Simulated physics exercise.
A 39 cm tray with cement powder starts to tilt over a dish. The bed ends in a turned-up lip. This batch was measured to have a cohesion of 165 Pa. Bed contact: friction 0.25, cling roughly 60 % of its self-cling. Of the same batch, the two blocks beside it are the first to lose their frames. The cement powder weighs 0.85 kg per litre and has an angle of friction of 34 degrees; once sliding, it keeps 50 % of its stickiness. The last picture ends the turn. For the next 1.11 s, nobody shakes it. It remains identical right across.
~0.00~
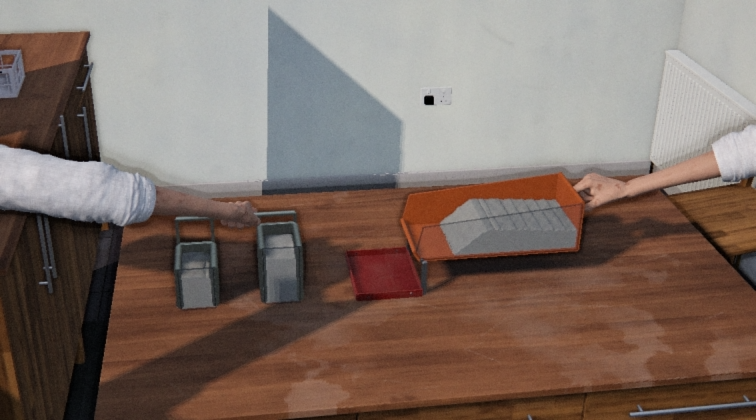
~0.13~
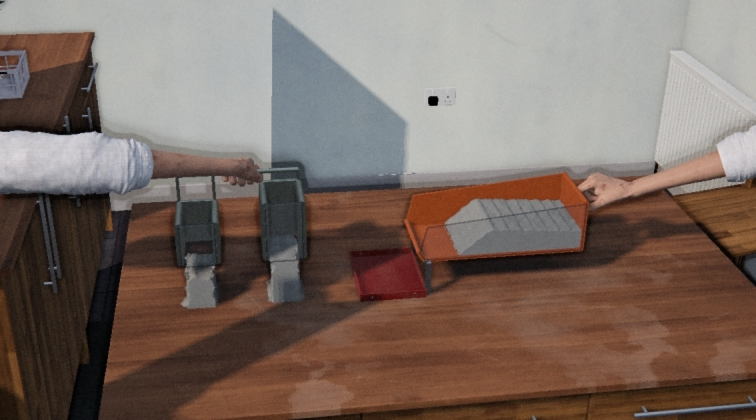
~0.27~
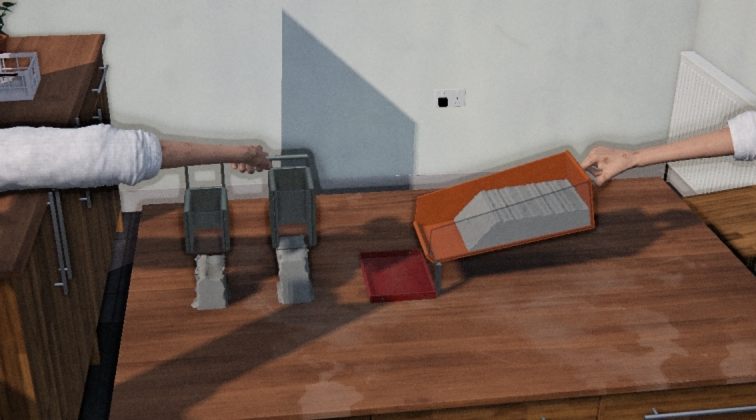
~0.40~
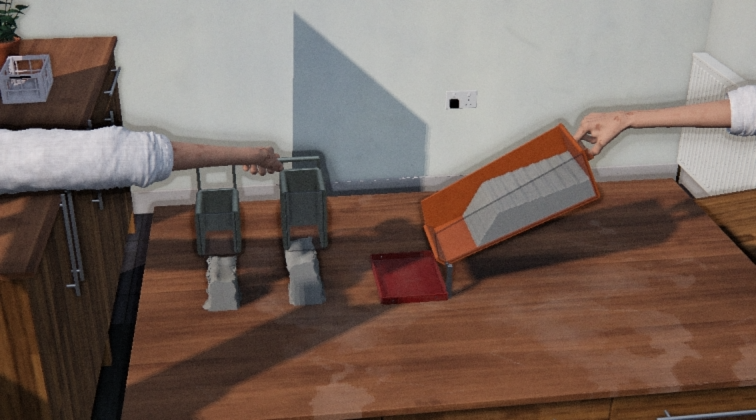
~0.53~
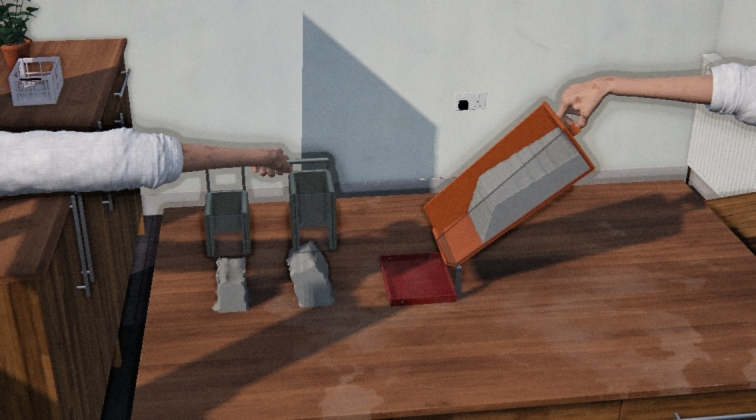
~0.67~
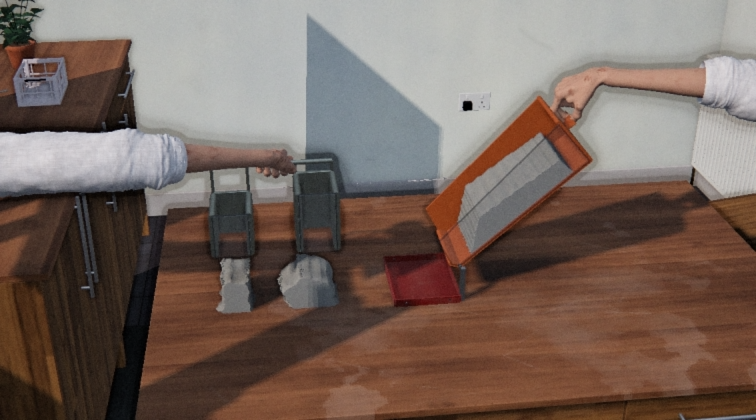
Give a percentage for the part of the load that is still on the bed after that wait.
31 %.
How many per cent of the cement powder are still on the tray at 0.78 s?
Roughly 100 per cent.
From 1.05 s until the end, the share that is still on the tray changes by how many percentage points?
The share shifts by around 12 % up to the end.
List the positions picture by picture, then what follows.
In the first frame, top of the high end at (581, 203), tilt 0 degrees; leading edge of the cement powder at (457, 253); blocks stand 8.9 cm, 13 cm (left to right).
In the second frame, top of the high end at (585, 203), tilt 0 degrees; leading edge of the cement powder at (461, 253); blocks stand 8.9 cm, 13 cm (left to right).
In the third frame, top of the high end at (587, 181), tilt 10 degrees; leading edge of the cement powder at (470, 249); blocks stand 8.9 cm, 13 cm (left to right).
In the fourth frame, top of the high end at (580, 153), tilt 24 degrees; leading edge of the cement powder at (479, 244); blocks stand 8.9 cm, 12 cm (left to right).
In the fifth frame, top of the high end at (563, 131), tilt 37 degrees; leading edge of the cement powder at (483, 243); blocks stand 8.9 cm, 12 cm (left to right).
In the sixth frame, top of the high end at (557, 125), tilt 41 degrees; leading edge of the cement powder at (472, 253); blocks stand 8.9 cm, 8.5 cm (left to right).
After 0.78 s, the tilt is 41 degrees and 100 % is on the bed.
After 0.92 s, the tilt is 41 degrees and 66 % is on the bed.
After 1.05 s, the tilt is 41 degrees and 43 % is on the bed.
After 1.19 s, the tilt is 41 degrees and 35 % is on the bed.
After 1.74 s, at the end, the tilt is 41 degrees and 31 % is on the bed.
